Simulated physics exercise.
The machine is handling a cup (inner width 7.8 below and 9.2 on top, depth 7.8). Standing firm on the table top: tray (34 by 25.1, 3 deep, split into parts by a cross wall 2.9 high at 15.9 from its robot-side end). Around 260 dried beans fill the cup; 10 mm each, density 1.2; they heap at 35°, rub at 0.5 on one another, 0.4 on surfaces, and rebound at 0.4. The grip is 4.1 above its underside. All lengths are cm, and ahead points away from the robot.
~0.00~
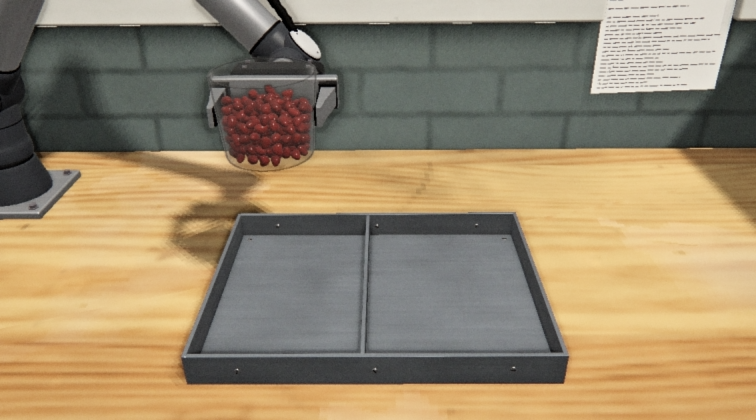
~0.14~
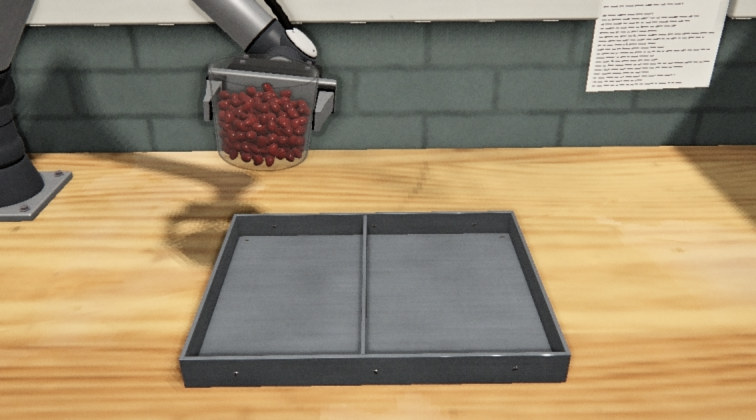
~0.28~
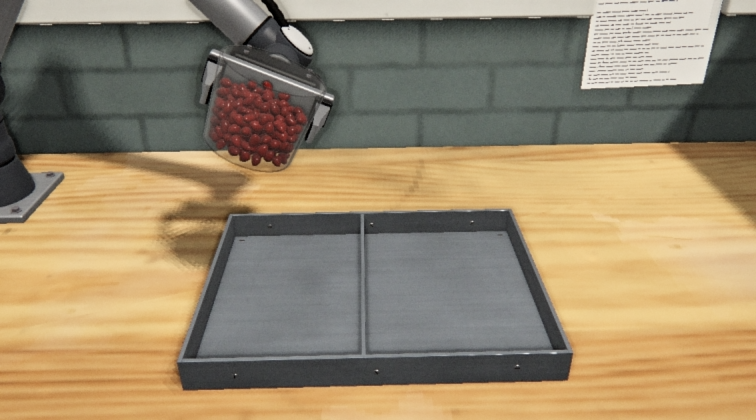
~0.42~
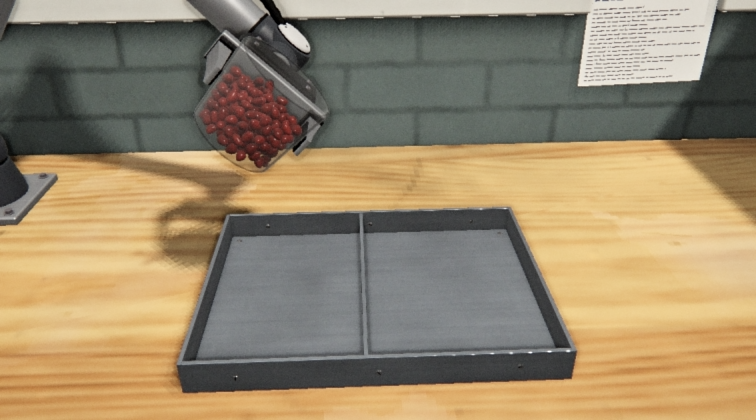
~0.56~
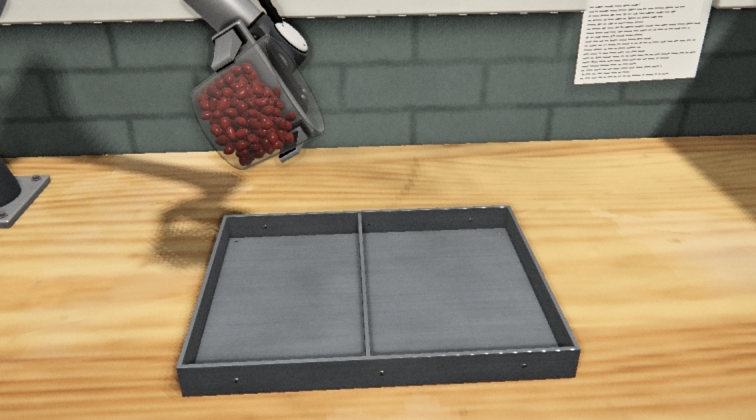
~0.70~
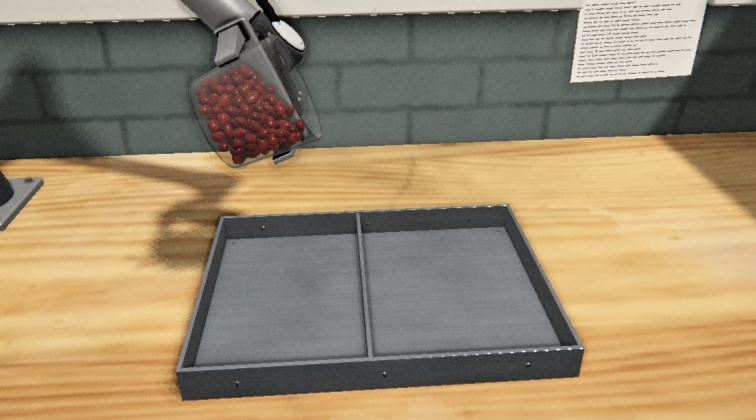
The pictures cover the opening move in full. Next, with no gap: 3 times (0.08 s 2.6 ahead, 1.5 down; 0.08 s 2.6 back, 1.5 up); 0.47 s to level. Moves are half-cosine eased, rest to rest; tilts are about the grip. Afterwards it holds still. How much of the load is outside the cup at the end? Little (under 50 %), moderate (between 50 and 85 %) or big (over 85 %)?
A little share, under 50 %, ends outside the cup.
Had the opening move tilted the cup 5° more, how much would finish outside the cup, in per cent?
It would be near 30 per cent.
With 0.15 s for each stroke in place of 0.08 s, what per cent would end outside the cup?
Then about 5 per cent.
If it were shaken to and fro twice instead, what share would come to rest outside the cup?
Then about 15 per cent.
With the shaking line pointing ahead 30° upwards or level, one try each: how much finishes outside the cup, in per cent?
About 80 and 55 per cent.
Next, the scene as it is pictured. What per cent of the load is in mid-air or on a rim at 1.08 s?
About 4 per cent.
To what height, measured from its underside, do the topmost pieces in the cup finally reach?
Roughly 7.5 cm.
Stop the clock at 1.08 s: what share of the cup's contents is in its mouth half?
Roughly 35 per cent.
After 1.08 s, tilted 67° forward, highest piece 22 above the table; 228 in the cup, 19 in the far-side part, 1 in the robot-side part, 10 in flight or on a rim.
After 1.46 s, tilted 24° forward, highest piece 24 above the table; 202 in the cup, 45 in the far-side part, 11 in the robot-side part.
After 1.85 s, level, highest piece 25 above the table; 202 in the cup, 45 in the far-side part, 11 in the robot-side part.
After 2.90 s, level, highest piece 25 above the table; 202 in the cup, 45 in the far-side part, 11 in the robot-side part.
At rest, 202 in the cup, 45 in the far-side part, 11 in the robot-side part. That is 22 % outside the cup.
